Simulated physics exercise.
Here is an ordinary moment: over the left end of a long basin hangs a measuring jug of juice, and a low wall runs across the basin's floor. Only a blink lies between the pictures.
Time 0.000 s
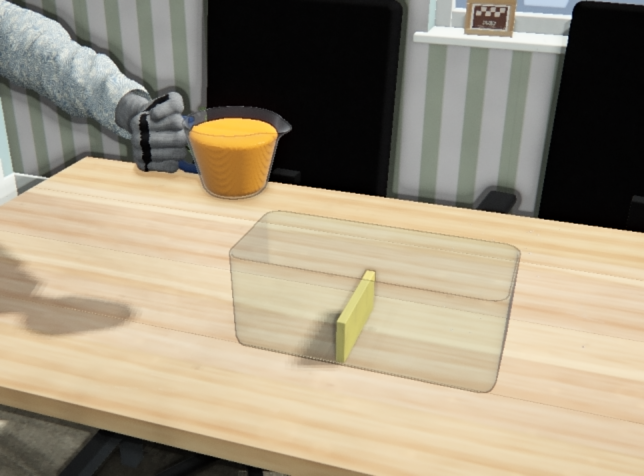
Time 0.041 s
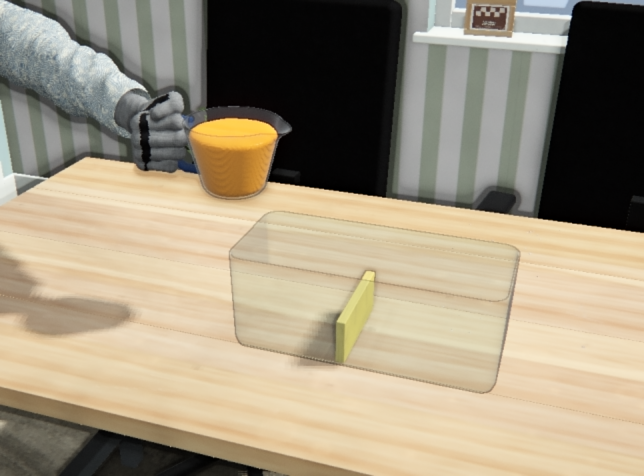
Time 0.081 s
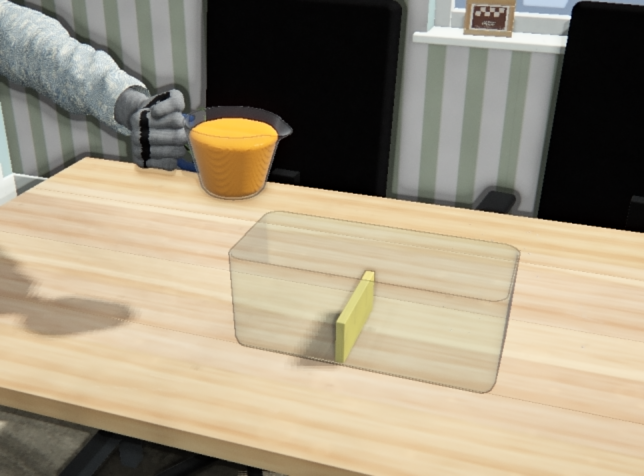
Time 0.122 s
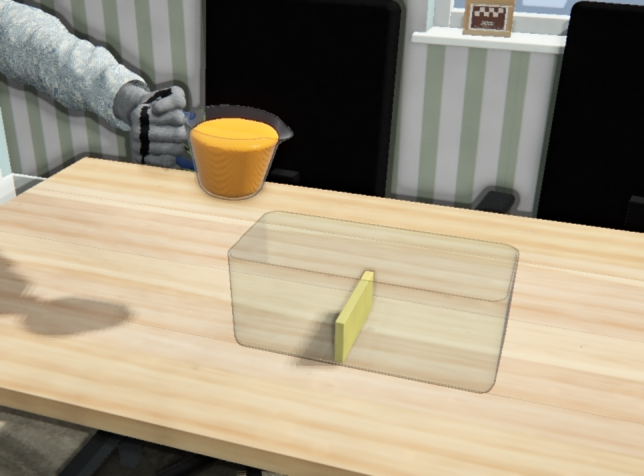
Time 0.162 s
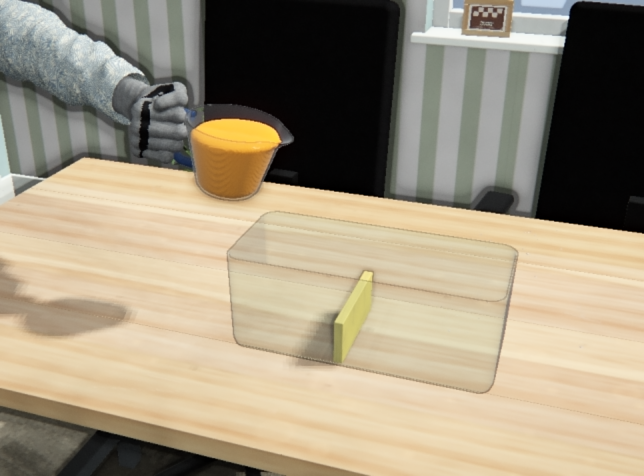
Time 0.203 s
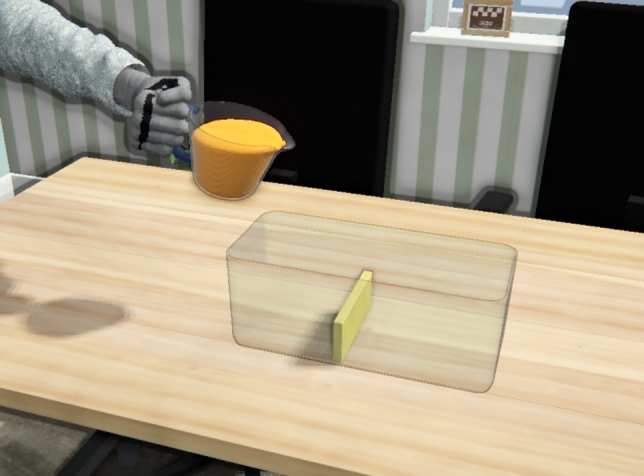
The video shows a gloved hand holding a clear measuring jug of orange juice above the left end of a long, transparent basin with a low yellow wall inside, then gradually tilting the jug slightly to the right.
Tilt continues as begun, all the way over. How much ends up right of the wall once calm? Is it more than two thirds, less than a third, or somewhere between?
Less than a third.
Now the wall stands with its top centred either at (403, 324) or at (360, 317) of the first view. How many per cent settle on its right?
In turn 15 and 10 in a hundred.
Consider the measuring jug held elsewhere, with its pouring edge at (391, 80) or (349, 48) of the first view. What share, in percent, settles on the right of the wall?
About 95 and 85 per cent.
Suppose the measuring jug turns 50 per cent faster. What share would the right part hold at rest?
About 5 per cent.
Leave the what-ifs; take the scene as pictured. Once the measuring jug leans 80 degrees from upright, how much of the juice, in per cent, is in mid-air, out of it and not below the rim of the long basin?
Roughly 25 percent.
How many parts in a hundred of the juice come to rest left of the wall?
Estimate: Some 95 per cent.
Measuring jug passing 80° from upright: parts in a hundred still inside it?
50 per cent, approximately.
Then, 0.55 s in, the tilt is 80° and 48 per cent is still to pour, 27 is left of the wall and 0 right of it.
Then, 0.81 s in, the tilt is 111° and 3 per cent is still to pour, 92 is left of the wall and 1 right of it.
Then, 1.07 s in, the tilt is 112° and 0 per cent is still to pour, 95 is left of the wall and 3 right of it.
Then, 1.36 s in, the tilt is 112° and 0 per cent is still to pour, 95 is left of the wall and 3 right of it.
Finally, 95 per cent lies left of the wall, 3 right of it and 1 outside.
